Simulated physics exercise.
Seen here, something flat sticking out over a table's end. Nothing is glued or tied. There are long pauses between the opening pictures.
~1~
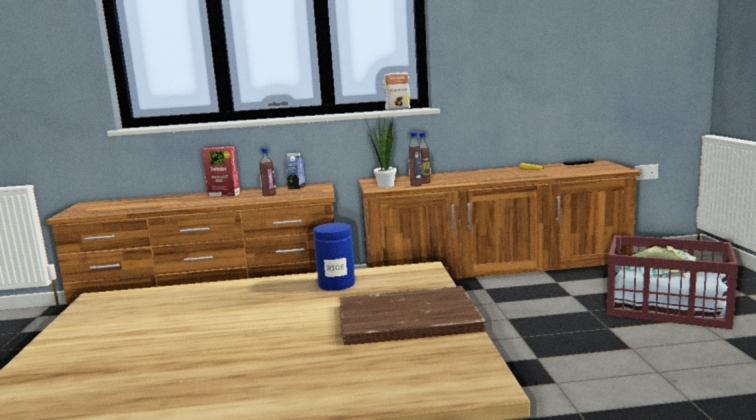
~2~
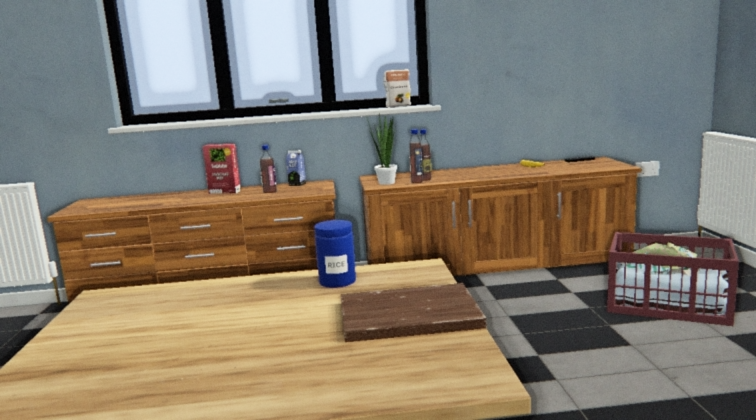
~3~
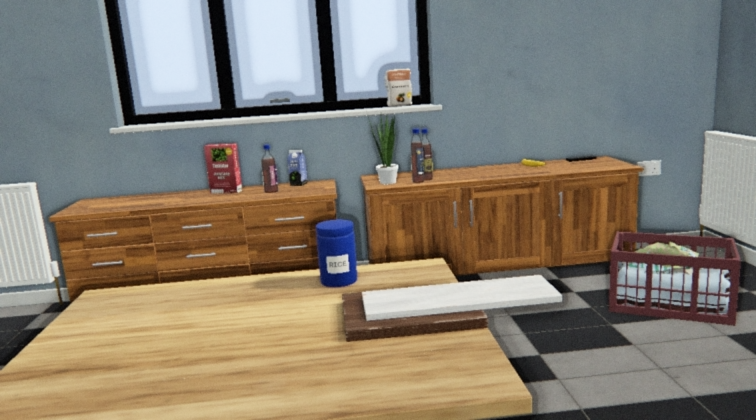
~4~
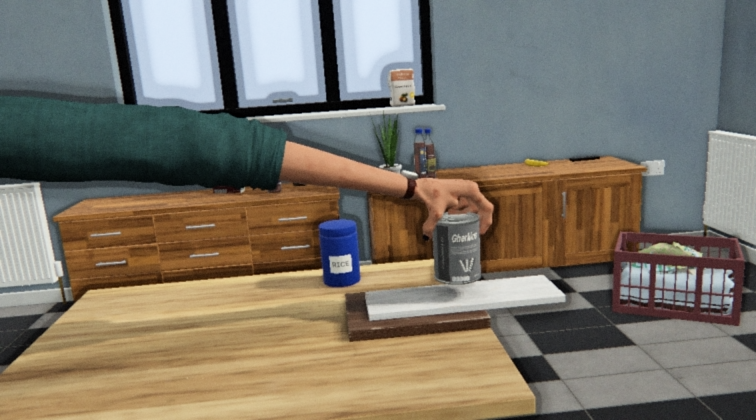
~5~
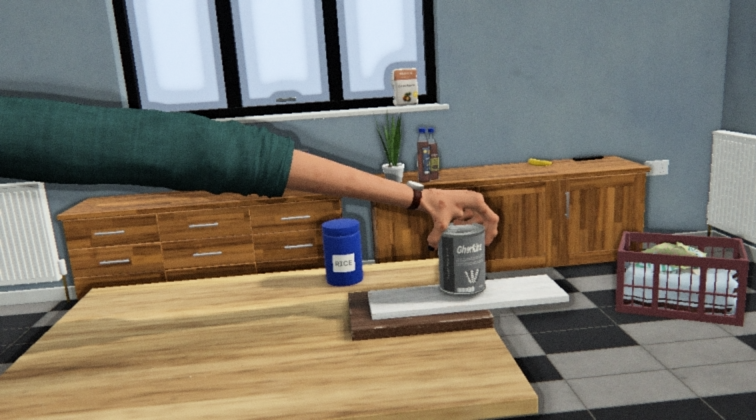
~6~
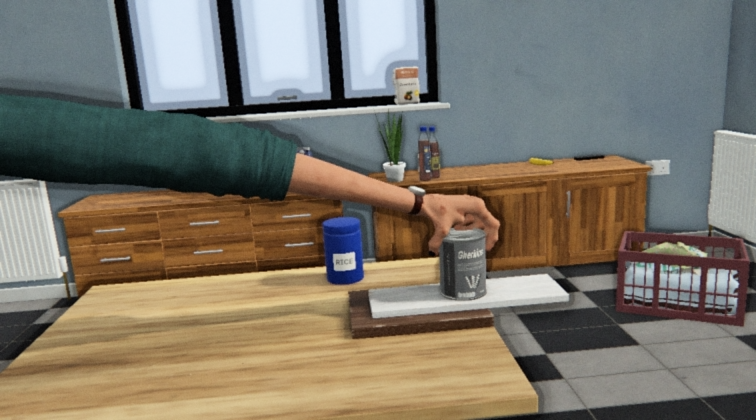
A white board appears on a brown slab, then a hand sets a grey tin on it.
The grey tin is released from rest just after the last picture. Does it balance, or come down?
In the end the board holds.
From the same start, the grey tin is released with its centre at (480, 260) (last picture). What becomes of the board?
Then it stays on the table.
Then, 0.80 s past the last view, nothing moves.
Then, 1.70 s past the last view, grey tin resting near (462, 263).
Finally, all 4 still in place. Final places as the last picture's camera would see them, grey tin near (463, 263). The board keeps its balance.
